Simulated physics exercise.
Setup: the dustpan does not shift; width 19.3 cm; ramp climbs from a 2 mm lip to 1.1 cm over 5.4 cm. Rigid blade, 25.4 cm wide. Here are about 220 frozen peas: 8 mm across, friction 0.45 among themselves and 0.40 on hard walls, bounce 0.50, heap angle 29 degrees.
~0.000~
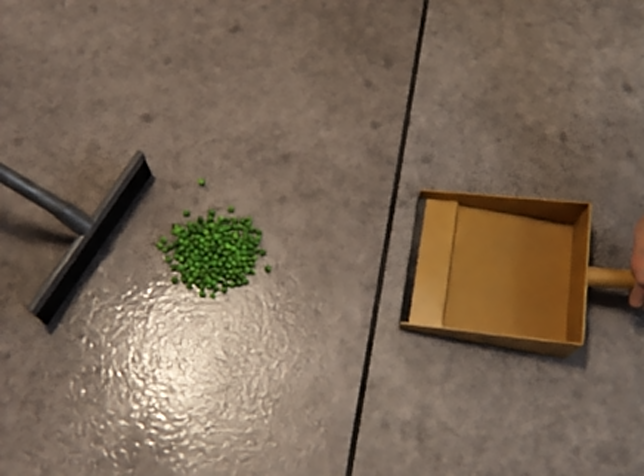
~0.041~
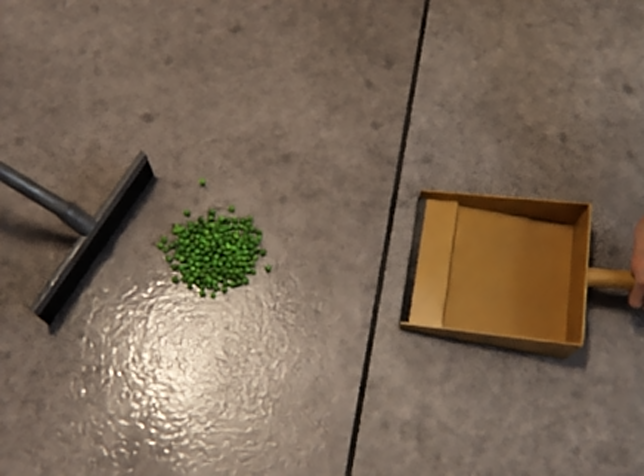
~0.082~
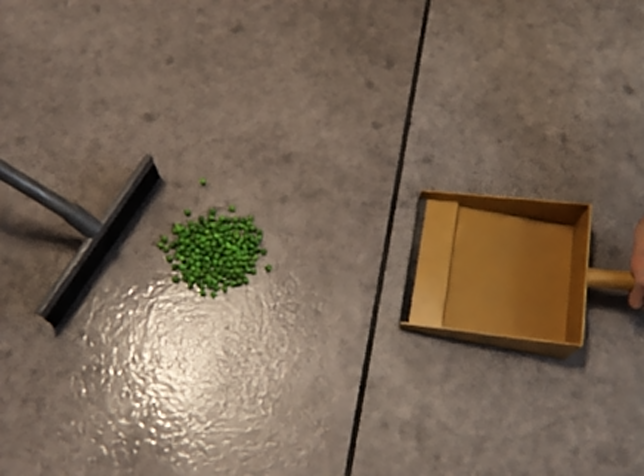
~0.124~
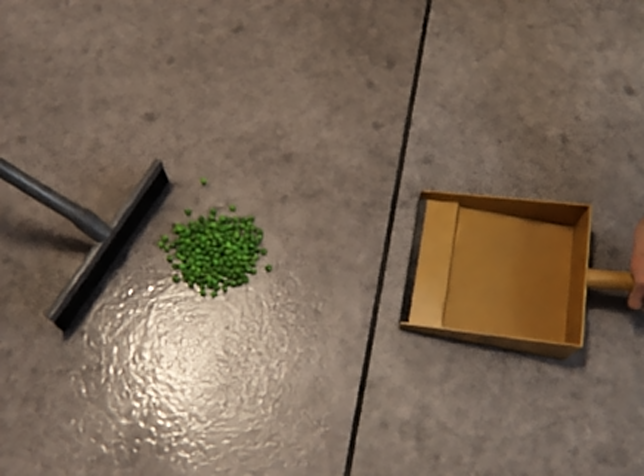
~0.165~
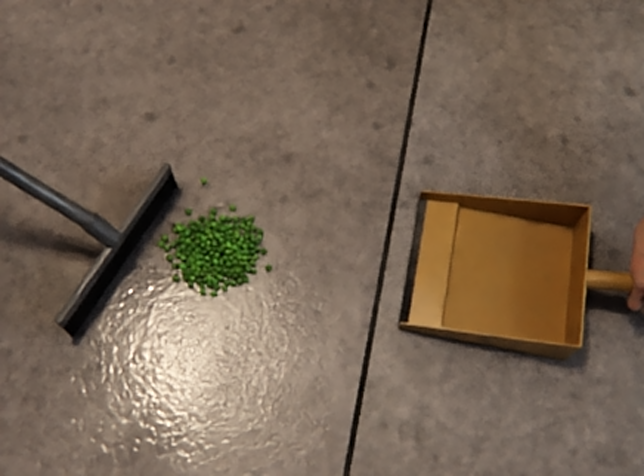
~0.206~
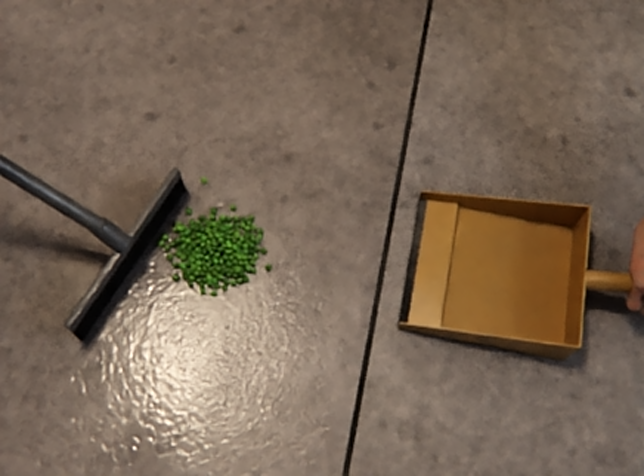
On a grey floor with a dark seam, a black squeegee-like blade slid slowly right and slightly down toward a small heap of green peas, while a hand kept a tan dustpan still.
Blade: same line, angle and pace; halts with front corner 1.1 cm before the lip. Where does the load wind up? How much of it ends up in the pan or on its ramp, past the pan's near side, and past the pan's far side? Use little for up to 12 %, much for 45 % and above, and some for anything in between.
Pan: Little; near side: Much; far side: Little.
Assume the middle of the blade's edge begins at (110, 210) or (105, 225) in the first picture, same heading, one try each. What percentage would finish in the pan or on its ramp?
5 and 10 per cent, roughly.
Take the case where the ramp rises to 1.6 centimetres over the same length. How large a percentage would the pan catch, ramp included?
Then about 0 per cent.
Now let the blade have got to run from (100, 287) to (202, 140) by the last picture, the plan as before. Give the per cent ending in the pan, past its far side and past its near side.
The pan gets 0, the far side 5 and the near side 20.
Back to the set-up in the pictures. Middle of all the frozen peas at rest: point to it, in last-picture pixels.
Approximately (388, 353) in the last view.
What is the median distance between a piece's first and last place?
30 cm or thereabouts.
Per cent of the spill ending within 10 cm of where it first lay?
Around 15 percent.
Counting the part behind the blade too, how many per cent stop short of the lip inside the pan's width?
That comes to near 35 percent.
After 0.66 s, middle of the blade 22 cm from the lip; 0 % over the lip, far side 0 %, near side 30 %.
After 0.97 s, middle of the blade 12 cm from the lip; 0 % over the lip, far side 0 %, near side 55 %.
After 1.37 s, middle of the blade 5 cm from the lip; 5 % over the lip, far side 0 %, near side 65 %.
In the end, at 2.1 s, pan 0 %, near side 65 %, far side 0 %, in front of the lip or behind the blade 35 %.
